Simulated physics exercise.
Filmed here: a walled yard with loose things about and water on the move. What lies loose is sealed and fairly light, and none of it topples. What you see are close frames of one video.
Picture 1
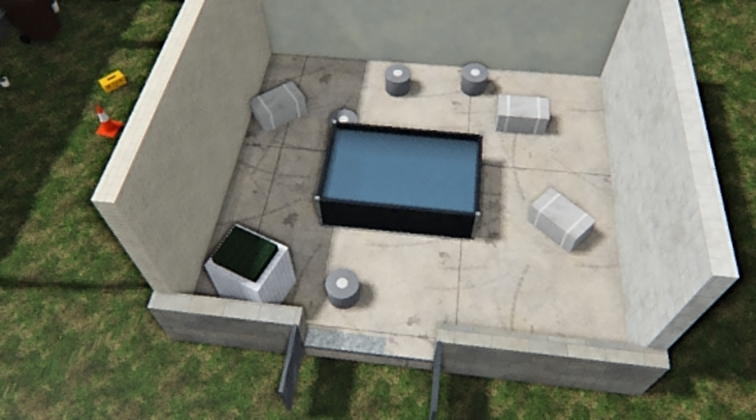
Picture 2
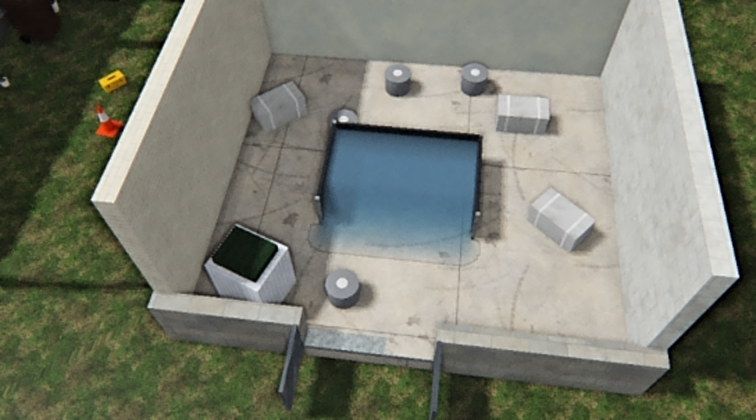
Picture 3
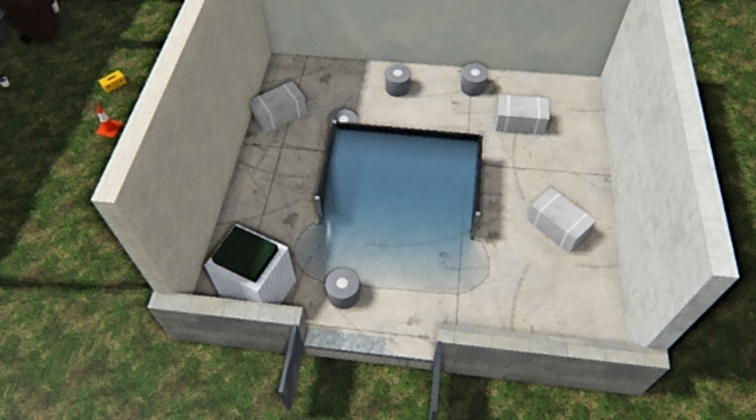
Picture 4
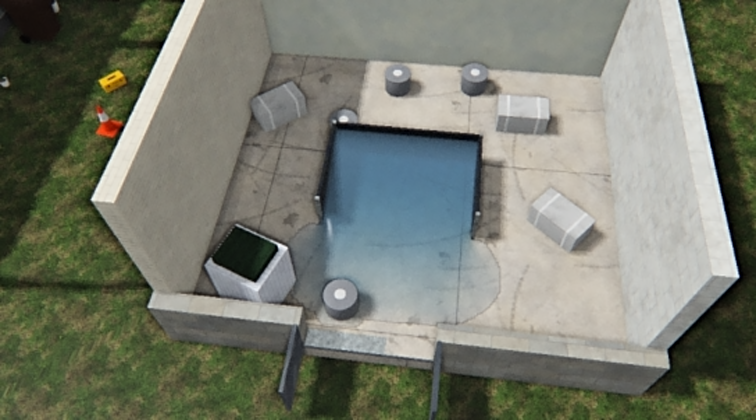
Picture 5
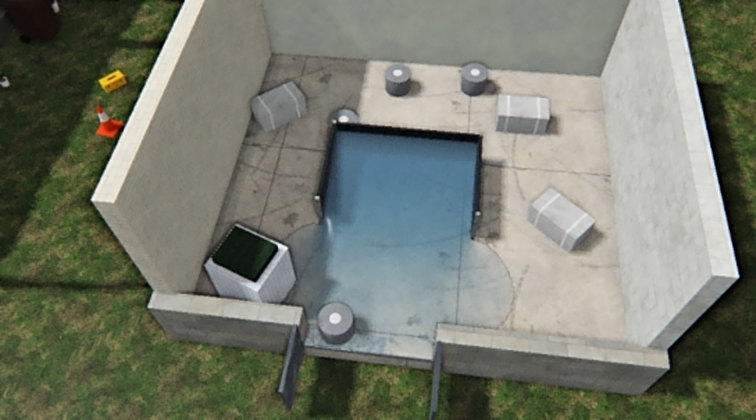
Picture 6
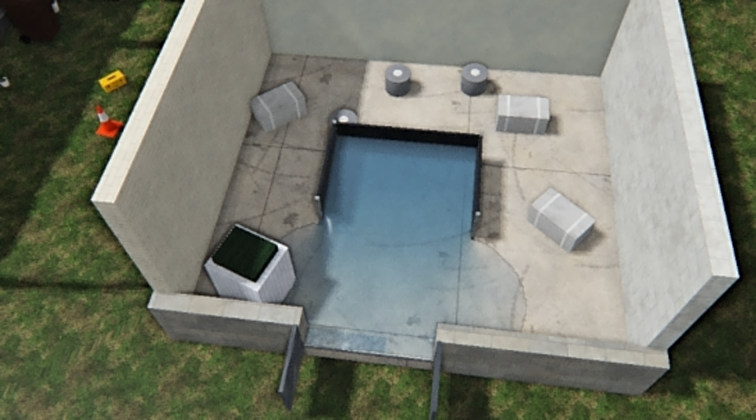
Blue water spread from a dark-walled tank across the floor of a walled yard after its front side disappeared, and a small gray drum slid toward the front opening and out of sight.
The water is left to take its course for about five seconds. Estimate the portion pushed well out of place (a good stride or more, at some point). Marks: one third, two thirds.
It is a small minority below a third.
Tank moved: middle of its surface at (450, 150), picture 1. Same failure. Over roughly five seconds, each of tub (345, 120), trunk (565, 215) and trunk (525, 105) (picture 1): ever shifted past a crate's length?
Result per object - stayed close, went far, stayed close.
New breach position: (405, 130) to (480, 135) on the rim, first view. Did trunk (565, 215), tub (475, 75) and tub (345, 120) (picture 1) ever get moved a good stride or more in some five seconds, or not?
First covers that distance, second covers that distance, third stays short of it.
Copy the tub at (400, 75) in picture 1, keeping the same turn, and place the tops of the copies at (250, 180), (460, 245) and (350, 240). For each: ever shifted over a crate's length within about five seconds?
In sequence: Pushed clear, pushed clear, pushed clear.
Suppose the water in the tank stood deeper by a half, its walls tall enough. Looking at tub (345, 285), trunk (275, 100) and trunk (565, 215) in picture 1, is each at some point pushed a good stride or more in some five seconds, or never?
Beyond that, then beyond that, then beyond that.
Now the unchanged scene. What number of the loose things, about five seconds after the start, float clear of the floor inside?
The figure is 0.
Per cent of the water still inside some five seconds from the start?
Roughly 46 in a hundred.
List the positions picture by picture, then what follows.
In the first frame, a tub at (398, 73) rests on the ground; a trunk at (277, 99) rests on the ground; 0 of 7 have shifted.
In the second frame, a tub at (398, 73), on the bottom; a trunk at (277, 99) rests on the ground; 0 of 7 have shifted.
In the third frame, a tub at (398, 73) rests on the ground; a trunk at (277, 99) rests on the ground; 0 of 7 have shifted.
In the fourth frame, a tub at (398, 73) rests on the ground; a trunk at (277, 99), on the bottom; 1 of 7 have shifted.
In the fifth frame, a tub at (398, 73), on the bottom; a trunk at (277, 99) rests on the ground; 1 of 7 have shifted.
In the sixth frame, a tub at (398, 73) rests on the ground; a trunk at (277, 99) rests on the ground; 1 of 7 have shifted.
A moment on, 1 of 7 are well off their spots; 0 afloat.
Next, 1 of 7 are well off their spots; 0 afloat.
Later, 1 of 7 are well off their spots; 0 afloat.
In the end, 1 of 7 are well off their spots, and 1 have been at some point; 0 afloat.
